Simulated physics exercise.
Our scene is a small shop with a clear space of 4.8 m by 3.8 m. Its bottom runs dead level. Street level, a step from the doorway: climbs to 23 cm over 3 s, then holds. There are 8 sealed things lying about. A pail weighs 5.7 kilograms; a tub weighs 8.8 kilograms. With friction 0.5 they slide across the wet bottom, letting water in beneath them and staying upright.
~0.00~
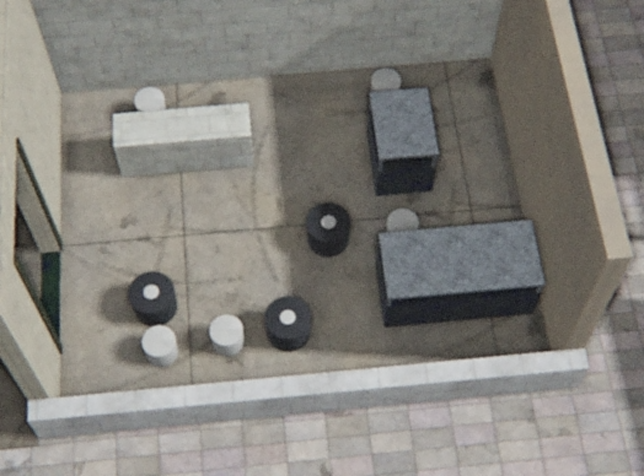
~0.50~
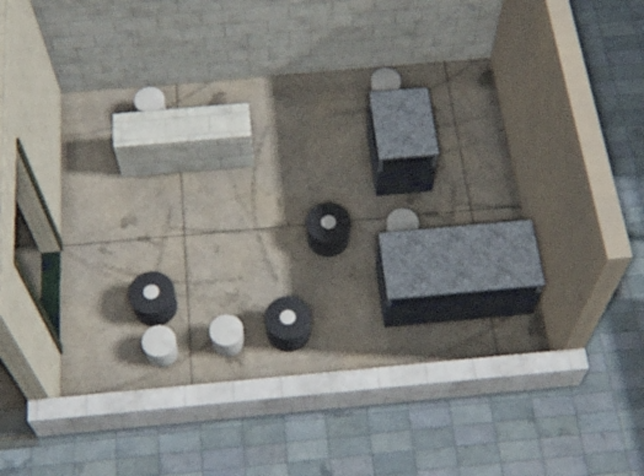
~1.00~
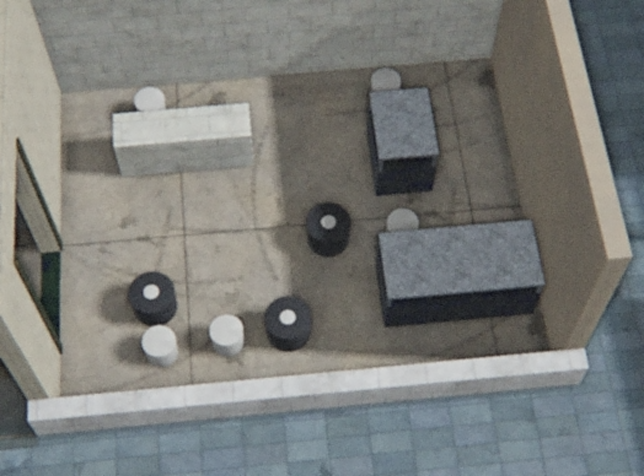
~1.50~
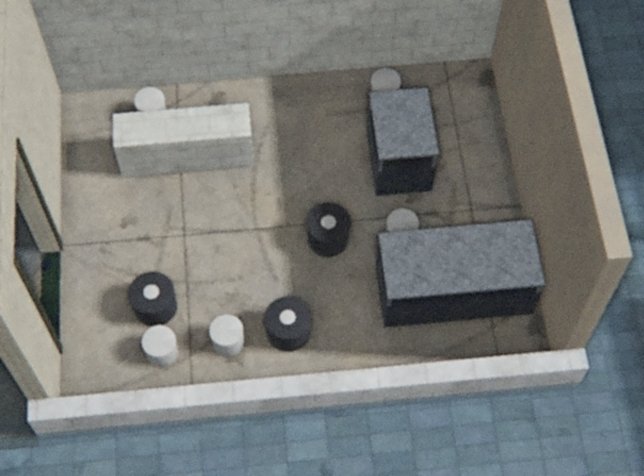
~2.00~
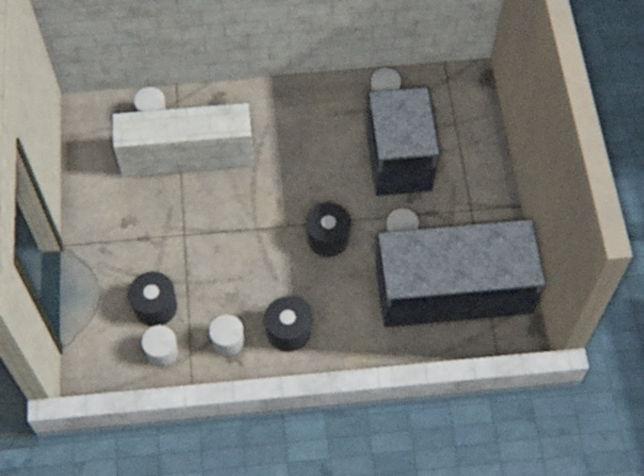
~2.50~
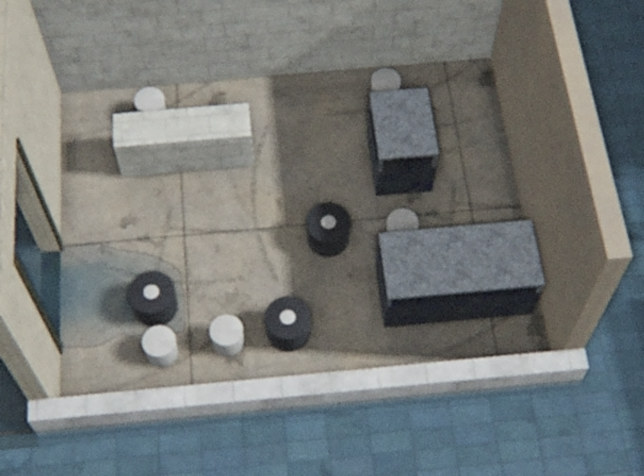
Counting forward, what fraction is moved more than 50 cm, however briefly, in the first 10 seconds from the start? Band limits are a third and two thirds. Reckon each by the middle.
The share is two thirds or more.
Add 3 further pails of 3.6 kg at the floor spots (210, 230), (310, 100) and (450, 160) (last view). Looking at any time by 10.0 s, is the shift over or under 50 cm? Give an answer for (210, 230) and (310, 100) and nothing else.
So the first ends up beyond that distance while the second ends up beyond that distance.
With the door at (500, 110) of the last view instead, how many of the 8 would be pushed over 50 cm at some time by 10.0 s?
The answer would then be 3.
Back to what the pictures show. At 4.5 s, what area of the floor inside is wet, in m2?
Wet area: Approx. 8.0 m2.
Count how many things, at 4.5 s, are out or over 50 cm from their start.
The count is 3.
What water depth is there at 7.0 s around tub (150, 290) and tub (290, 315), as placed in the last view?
Around 9 cm and 7 cm.
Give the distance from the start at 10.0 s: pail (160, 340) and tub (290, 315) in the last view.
Respectively 300 and 200 cm.
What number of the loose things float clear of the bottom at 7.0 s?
Then: 3.
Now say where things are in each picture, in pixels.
A tub at (151, 292) rests on the ground; a pail at (226, 330), on the bottom; 0.0 m2 under water; 0 of 8 have shifted, in the first frame.
A tub at (151, 292), on the bottom; a pail at (226, 330) rests on the ground; water covers 0.0 m2; 0 of 8 have shifted, in the second frame.
A tub at (151, 292) rests on the ground; a pail at (226, 330), on the bottom; 0.0 m2 under water; 0 of 8 have shifted, in the third frame.
A tub at (151, 292) rests on the ground; a pail at (226, 330) rests on the ground; water covers 0.0 m2; 0 of 8 have shifted, in the fourth frame.
A tub at (151, 292) rests on the ground; a pail at (226, 330), on the bottom; 0.3 m2 under water; 0 of 8 have shifted, in the fifth frame.
A tub at (151, 292), on the bottom; a pail at (226, 330) rests on the ground; 0.9 m2 under water; 0 of 8 have shifted, in the sixth frame.
After 3.5 s 1 of 8 are over 50 cm from their spots; 0 afloat.
After 4.5 s 3 of 8 are over 50 cm from their spots; 1 afloat.
After 7.0 s 6 of 8 are over 50 cm from their spots; 3 afloat.
After 10.0 s 6 of 8 are over 50 cm from their spots, and 6 have been at some point; 7 afloat.
